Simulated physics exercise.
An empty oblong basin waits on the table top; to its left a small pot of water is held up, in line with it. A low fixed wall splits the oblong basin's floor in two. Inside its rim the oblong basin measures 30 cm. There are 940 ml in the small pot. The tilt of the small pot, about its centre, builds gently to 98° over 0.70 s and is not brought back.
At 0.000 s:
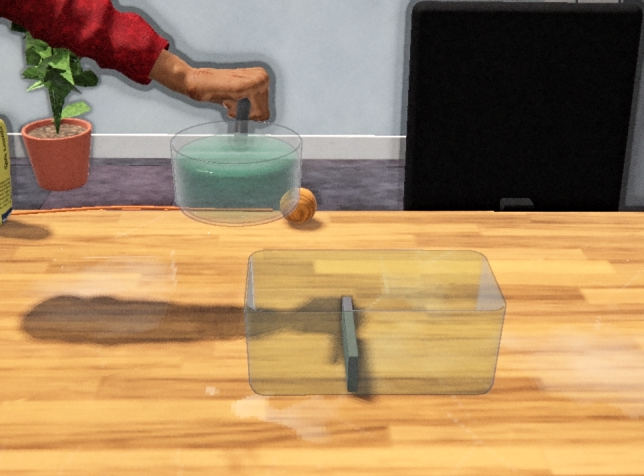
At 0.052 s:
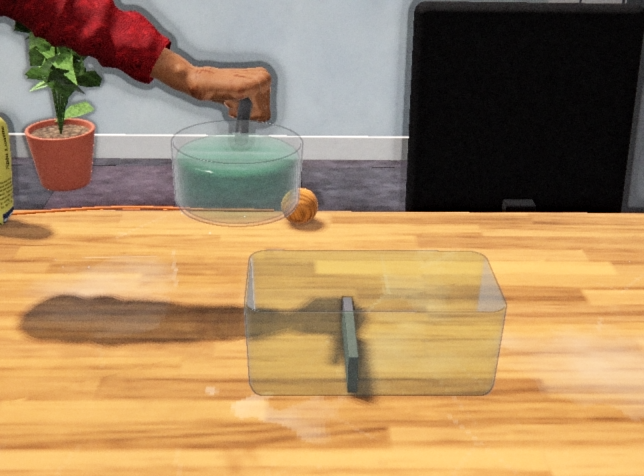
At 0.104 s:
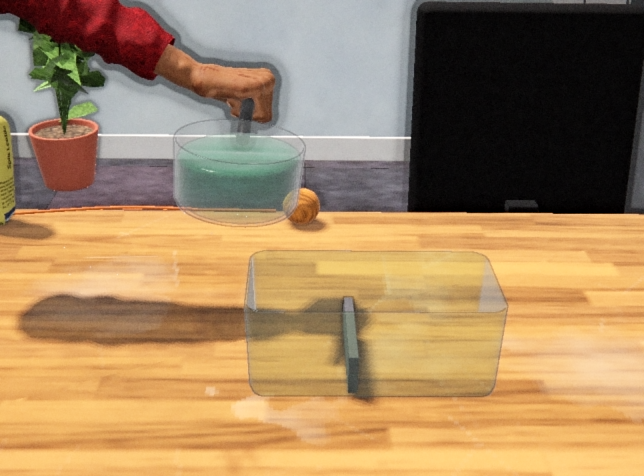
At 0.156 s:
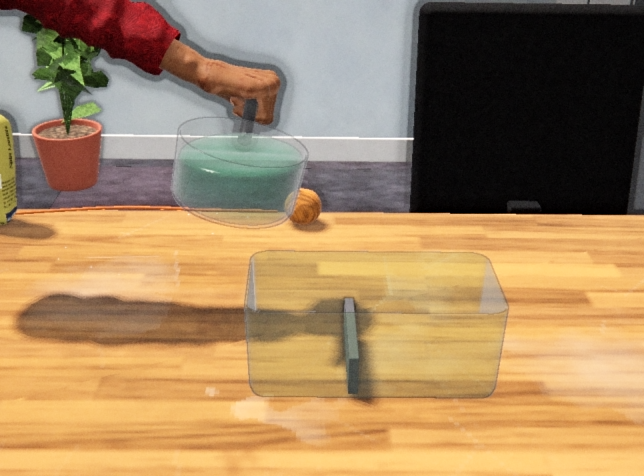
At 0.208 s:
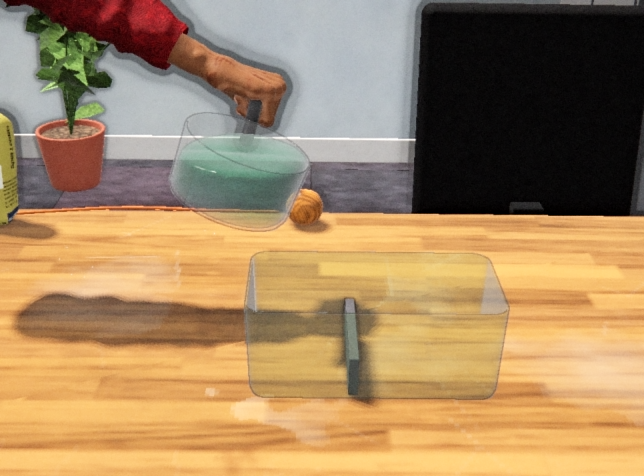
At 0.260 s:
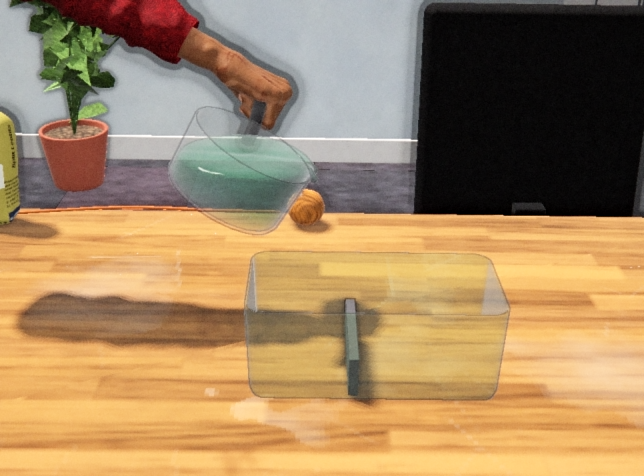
Above a wooden table, a hand gradually tilts a small clear pot of water rightward.
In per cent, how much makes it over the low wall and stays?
The far part has some 50 per cent.
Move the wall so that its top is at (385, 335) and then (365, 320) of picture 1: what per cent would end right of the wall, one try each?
First 15, then 20 per cent.
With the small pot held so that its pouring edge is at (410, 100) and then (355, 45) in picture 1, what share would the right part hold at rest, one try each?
In turn about 80 and 90 per cent.
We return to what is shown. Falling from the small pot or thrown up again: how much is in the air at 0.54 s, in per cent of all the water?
About 40 per cent.
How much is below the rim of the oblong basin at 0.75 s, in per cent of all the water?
Some 84 per cent.
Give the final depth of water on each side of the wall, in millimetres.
Some 28 mm on the left and 20 mm on the right.
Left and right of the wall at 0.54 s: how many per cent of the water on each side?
Left about 6, right about 20.
By 0.54 s the tilt is 86° and 35 per cent is still to pour, 6 is left of the wall and 20 right of it.
By 0.75 s the tilt is 98° and 9 per cent is still to pour, 35 is left of the wall and 49 right of it.
By 0.96 s the tilt is 98° and 2 per cent is still to pour, 46 is left of the wall and 49 right of it.
By 1.20 s the tilt is 98° and 0 per cent is still to pour, 49 is left of the wall and 50 right of it.
At rest 49 per cent lies left of the wall, 50 right of it and 1 outside.
